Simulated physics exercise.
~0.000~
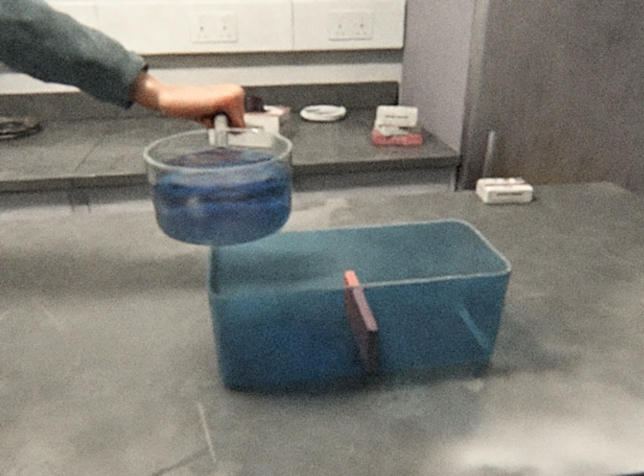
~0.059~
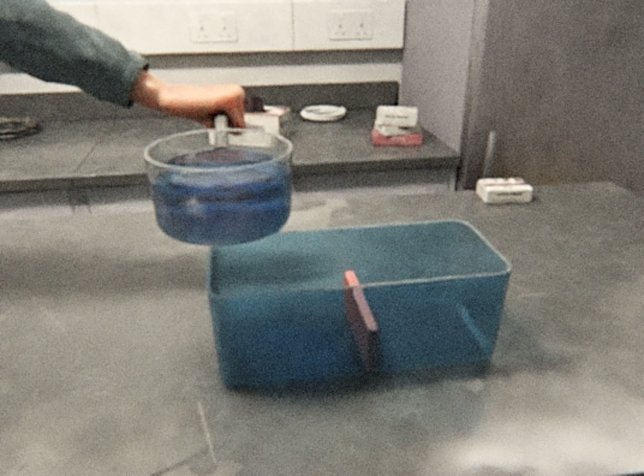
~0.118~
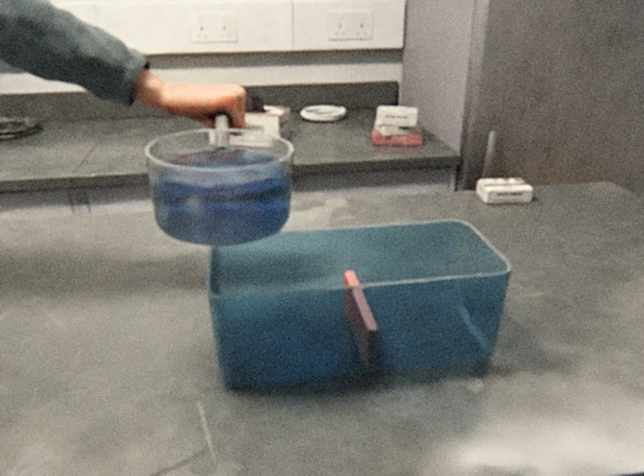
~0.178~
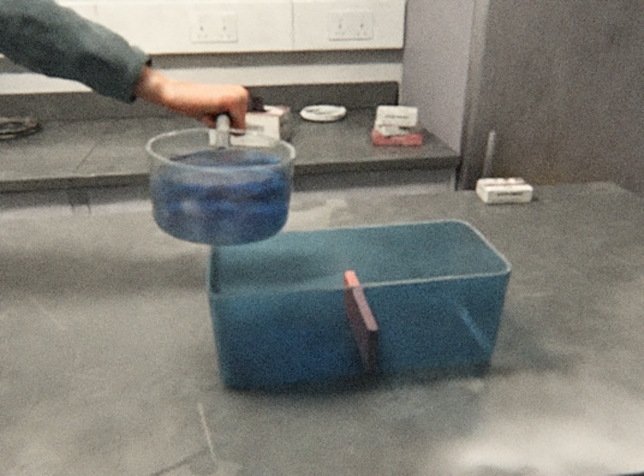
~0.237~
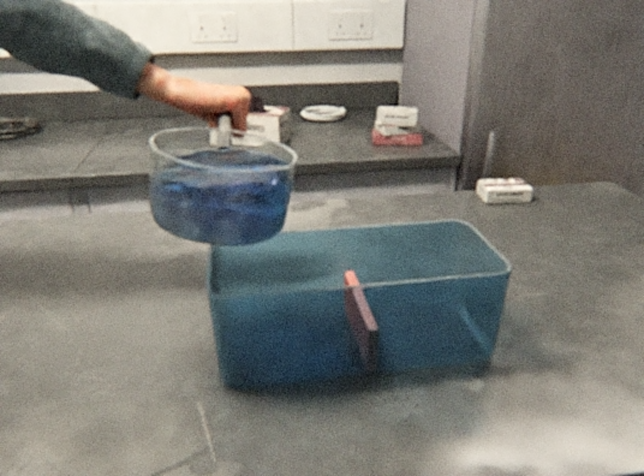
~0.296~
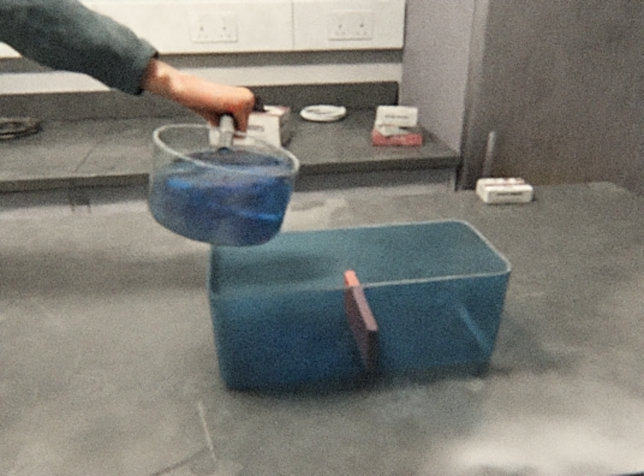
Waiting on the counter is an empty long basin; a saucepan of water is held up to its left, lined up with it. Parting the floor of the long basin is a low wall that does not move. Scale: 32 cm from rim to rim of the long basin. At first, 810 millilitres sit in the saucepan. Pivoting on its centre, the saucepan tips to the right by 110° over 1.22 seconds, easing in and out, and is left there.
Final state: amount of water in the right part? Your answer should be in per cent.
Approximately 12 %.
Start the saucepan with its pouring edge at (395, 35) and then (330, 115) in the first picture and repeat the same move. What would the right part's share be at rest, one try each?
Roughly 85 per cent the first time and 70 per cent the second.
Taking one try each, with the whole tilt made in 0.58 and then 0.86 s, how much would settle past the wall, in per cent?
5 then 5 %.
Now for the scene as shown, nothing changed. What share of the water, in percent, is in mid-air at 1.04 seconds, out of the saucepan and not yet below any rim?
Near 4 percent.
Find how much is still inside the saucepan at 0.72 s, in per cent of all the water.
Roughly 56 %.
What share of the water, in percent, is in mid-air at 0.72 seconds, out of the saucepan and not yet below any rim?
It comes to about 24 percent.
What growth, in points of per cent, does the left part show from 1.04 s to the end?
Close to 12% of the whole.
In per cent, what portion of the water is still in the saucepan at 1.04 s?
About 9 per cent.
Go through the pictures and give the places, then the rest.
Tilt 0°; pouring edge (290, 146); surface from (152, 171) to (288, 163); the long basin's rim runs from (210, 267) to (488, 245); the wall's top is at (360, 299), in the first picture.
Tilt 1°; pouring edge (291, 147); surface from (153, 170) to (287, 163), in the second picture.
Tilt 3°; pouring edge (292, 149); surface from (152, 169) to (288, 164), in the third picture.
Tilt 6°; pouring edge (293, 153); surface from (154, 169) to (290, 164), in the fourth picture.
Tilt 10°; pouring edge (295, 158); surface from (154, 170) to (290, 165), in the fifth picture.
Tilt 15°; pouring edge (297, 164); surface from (155, 170) to (293, 165), in the sixth picture.
Then, 0.72 s in, the tilt is 71° and 55 per cent is still to pour, 18 is left of the wall and 2 right of it.
Then, 1.04 s in, the tilt is 104° and 9 per cent is still to pour, 75 is left of the wall and 12 right of it.
Then, 1.36 s in, the tilt is 110° and 0 per cent is still to pour, 87 is left of the wall and 12 right of it.
Then, 1.72 s in, the tilt is 110° and 0 per cent is still to pour, 87 is left of the wall and 12 right of it.
Finally, 87 per cent lies left of the wall, 12 right of it and 0 outside.
